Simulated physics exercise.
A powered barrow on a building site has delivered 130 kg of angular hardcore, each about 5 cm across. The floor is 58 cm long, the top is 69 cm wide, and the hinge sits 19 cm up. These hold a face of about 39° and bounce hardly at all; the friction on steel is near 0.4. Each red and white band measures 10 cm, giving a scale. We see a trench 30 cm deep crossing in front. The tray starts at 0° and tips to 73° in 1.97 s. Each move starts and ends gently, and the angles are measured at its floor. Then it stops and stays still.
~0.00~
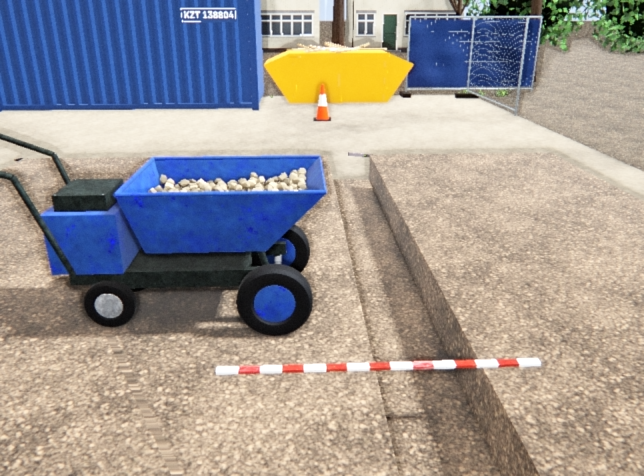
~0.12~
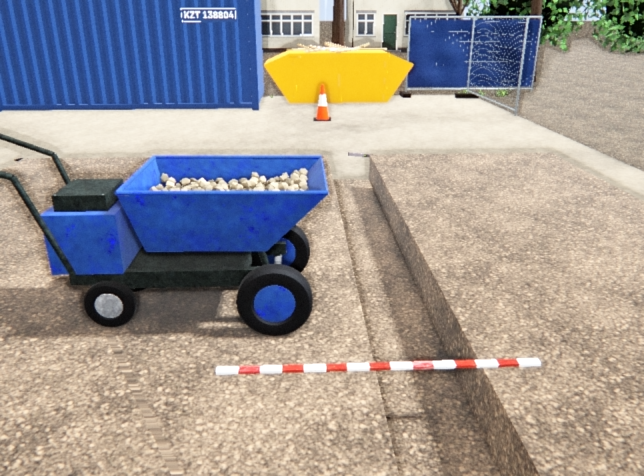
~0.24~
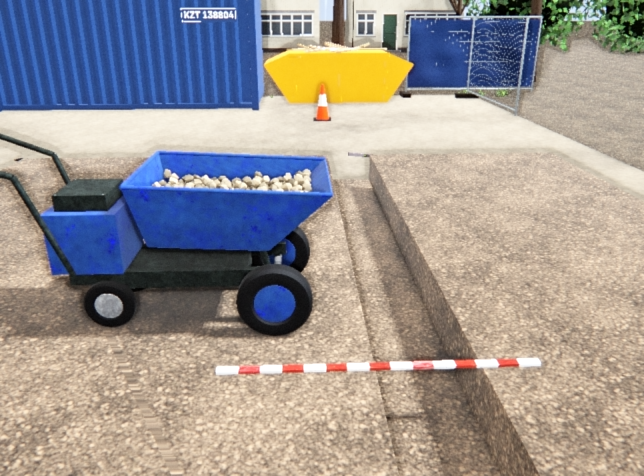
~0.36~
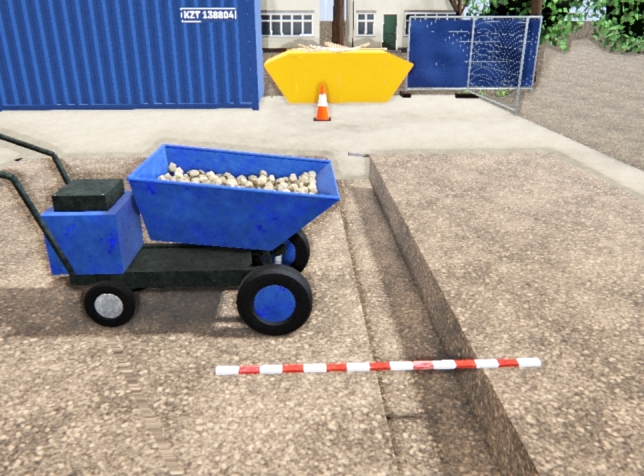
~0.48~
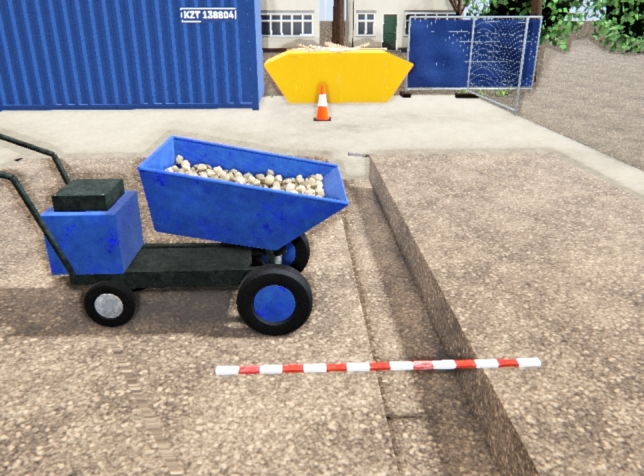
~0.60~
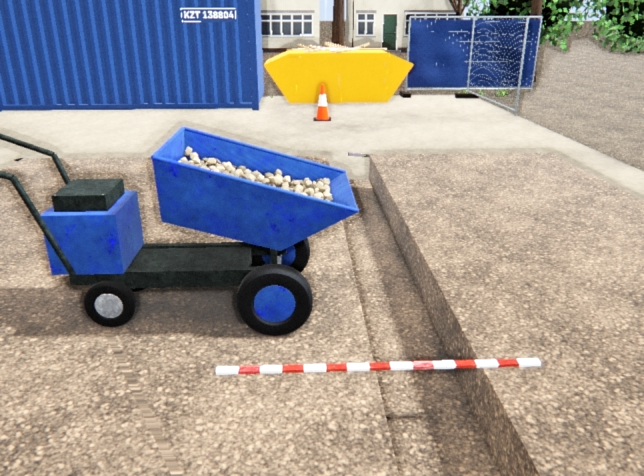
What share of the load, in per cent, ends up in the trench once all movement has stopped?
About 100 per cent.
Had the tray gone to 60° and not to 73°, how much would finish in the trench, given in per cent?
About 50%.
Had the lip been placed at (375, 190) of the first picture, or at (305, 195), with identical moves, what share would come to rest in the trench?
First some 60, then 100 per cent.
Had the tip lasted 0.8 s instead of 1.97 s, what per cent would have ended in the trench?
About 95%.
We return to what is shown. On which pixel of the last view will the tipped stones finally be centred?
Resting centre: About (413, 334).
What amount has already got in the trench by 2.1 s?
About 45 per cent by then.
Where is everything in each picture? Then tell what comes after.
In the first picture, the tray is at 0°, its lip at (326, 192); the top of the load is at (294, 179).
The second picture shows lip at (328, 193), floor tilted 1°, highest stones at (283, 179); the stones move at 0.1 m/s on average.
In the third picture, the tray is at 3°, its lip at (332, 195); the top of the load is at (232, 181); the stones move at 0.2 m/s on average.
In the fourth picture, the tray is at 6°, its lip at (339, 199); the top of the load is at (185, 176); the stones move at 0.3 m/s on average.
In the fifth picture, the tray is at 11°, its lip at (348, 204); the top of the load is at (182, 170); the stones move at 0.4 m/s on average.
In the sixth picture, the tray is at 16°, its lip at (358, 211); the top of the load is at (189, 164); the stones move at 0.4 m/s on average.
After 1.5 s the floor is at 62°; 100 % in the tray; the foremost stones are at (390, 269).
After 2.1 s the floor is at 73°; 54 % in the tray, 46 % in the trench; the foremost stones are at (444, 335).
After 2.4 s the floor is at 73°; 19 % in the tray, 81 % in the trench; the foremost stones are at (448, 330).
After 4.4 s the floor is at 73°; 0 % in the tray, 100 % in the trench; the foremost stones are at (445, 320).
